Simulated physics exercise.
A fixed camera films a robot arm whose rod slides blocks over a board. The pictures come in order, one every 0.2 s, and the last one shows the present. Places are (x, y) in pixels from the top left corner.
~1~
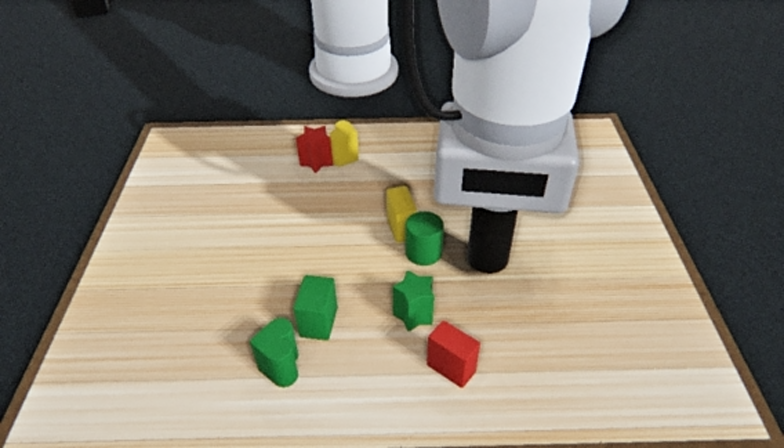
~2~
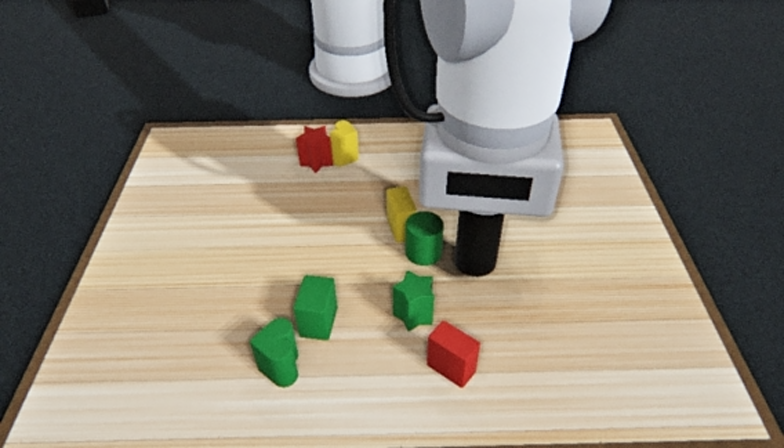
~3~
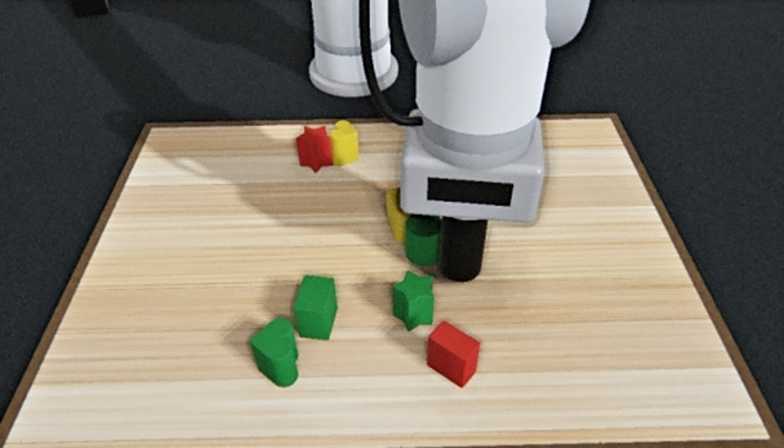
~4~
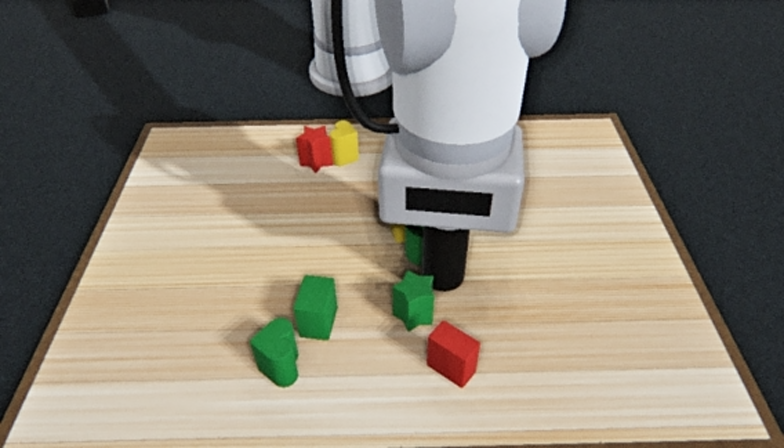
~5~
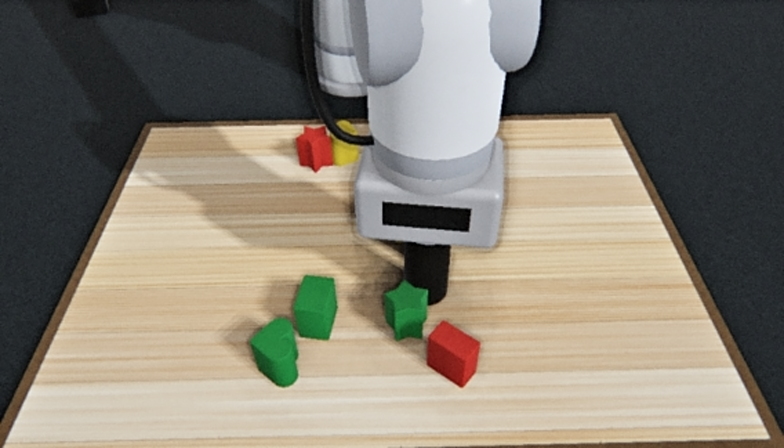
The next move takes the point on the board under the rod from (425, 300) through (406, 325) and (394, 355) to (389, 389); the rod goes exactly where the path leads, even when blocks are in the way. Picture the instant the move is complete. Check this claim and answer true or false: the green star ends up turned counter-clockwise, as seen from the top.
Verdict: False.
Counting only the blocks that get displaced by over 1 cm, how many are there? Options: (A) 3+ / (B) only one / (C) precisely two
B: Only one.
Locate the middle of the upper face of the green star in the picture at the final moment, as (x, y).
My best guess is (352, 386).
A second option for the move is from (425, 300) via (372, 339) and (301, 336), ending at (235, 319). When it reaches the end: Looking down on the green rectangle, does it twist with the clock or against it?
The sense of turning is clockwise.
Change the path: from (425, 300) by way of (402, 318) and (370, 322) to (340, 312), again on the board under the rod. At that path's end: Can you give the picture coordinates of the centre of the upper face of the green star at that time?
At pixel (373, 327).
The first path, step by step. Halfway along, rod at (399, 329); green star at (377, 340).
At the end, rod at (388, 380); green star at (352, 386), turned 20° clockwise; red rectangle not moved.
